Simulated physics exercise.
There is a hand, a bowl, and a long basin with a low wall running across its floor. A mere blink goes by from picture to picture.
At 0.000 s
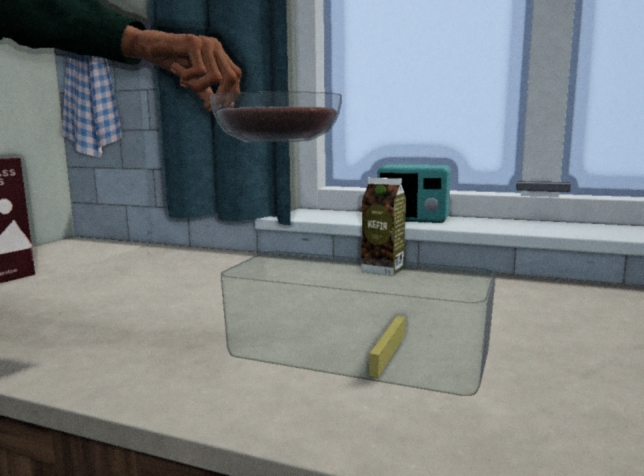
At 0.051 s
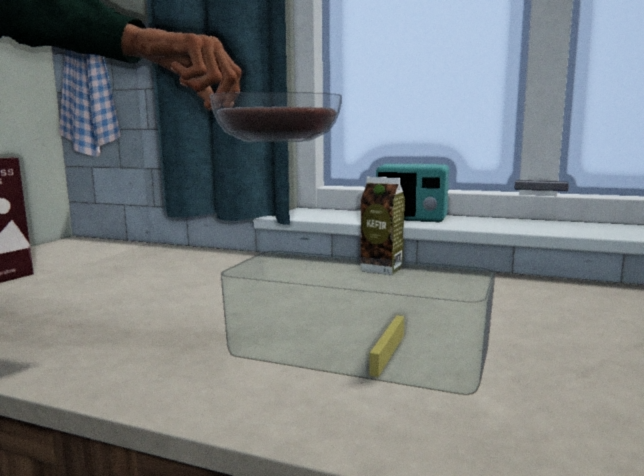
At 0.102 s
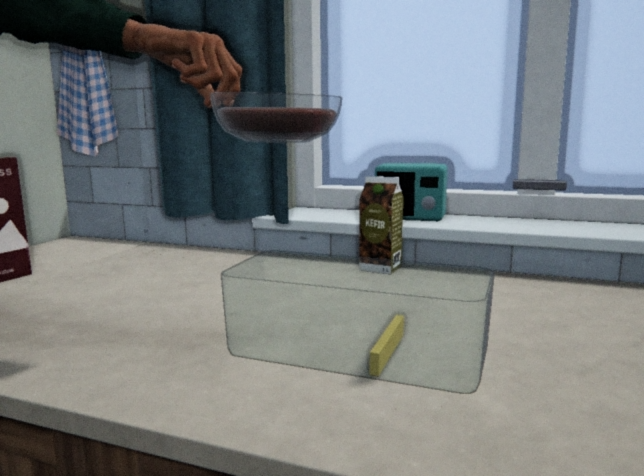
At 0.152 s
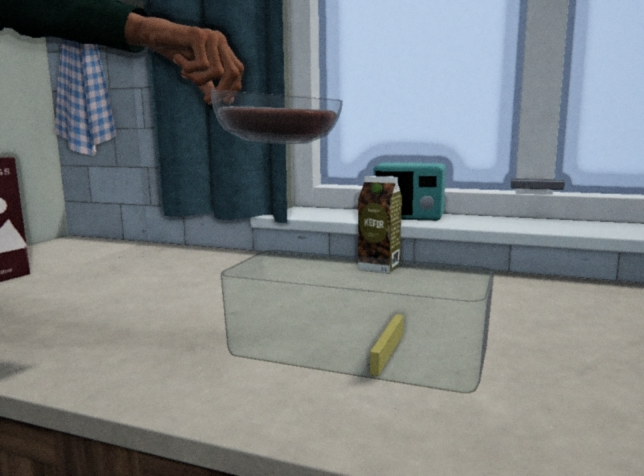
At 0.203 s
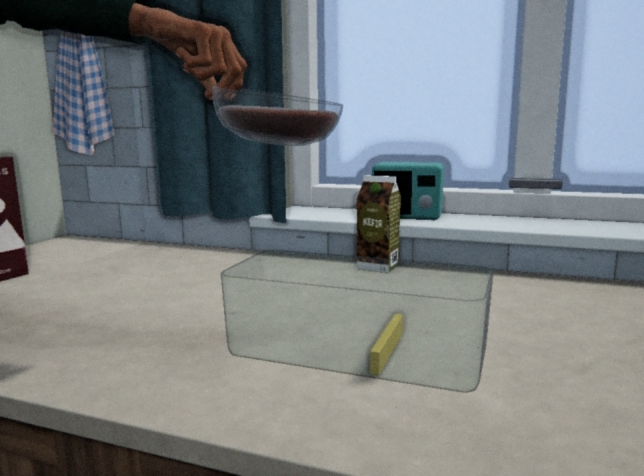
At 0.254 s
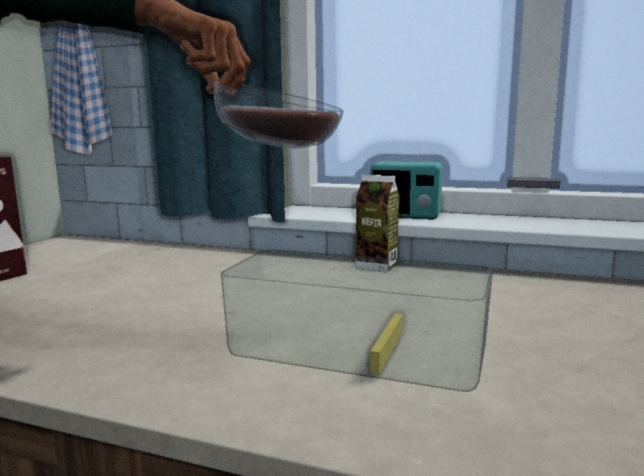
The footage shows a hand holding a clear bowl of brown liquid above a long transparent basin with a low yellow wall on its floor; the bowl stays nearly level at first, then tilts slightly down to the right.
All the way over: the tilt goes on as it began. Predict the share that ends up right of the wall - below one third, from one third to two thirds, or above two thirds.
The centre band.
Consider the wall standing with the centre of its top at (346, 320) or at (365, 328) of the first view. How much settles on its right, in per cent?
First try: Roughly 80 per cent; second try: 70 per cent.
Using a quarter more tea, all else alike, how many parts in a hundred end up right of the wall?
I'd put it at around 50 %.
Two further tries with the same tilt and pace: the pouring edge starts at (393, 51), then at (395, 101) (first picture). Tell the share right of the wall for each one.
First about 70, then 75 per cent.
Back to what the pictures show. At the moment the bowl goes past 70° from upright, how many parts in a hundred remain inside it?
Near 25 in a hundred still remains.
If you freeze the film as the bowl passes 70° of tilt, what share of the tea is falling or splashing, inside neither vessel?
Roughly 55 in a hundred.
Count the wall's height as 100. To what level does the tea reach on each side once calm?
Close to 30 for the left and 50 for the right.
A moment on, the bowl is tipped part way and 27 per cent is still to pour, 7 is left of the wall and 13 right of it.
Next, the bowl is tipped right over and 1 per cent is still to pour, 46 is left of the wall and 45 right of it.
Then the bowl is tipped right over and 0 per cent is still to pour, 53 is left of the wall and 46 right of it.
Later the bowl is tipped right over and 0 per cent is still to pour, 53 is left of the wall and 46 right of it.
Finally, 53 per cent lies left of the wall, 46 right of it and 2 outside.
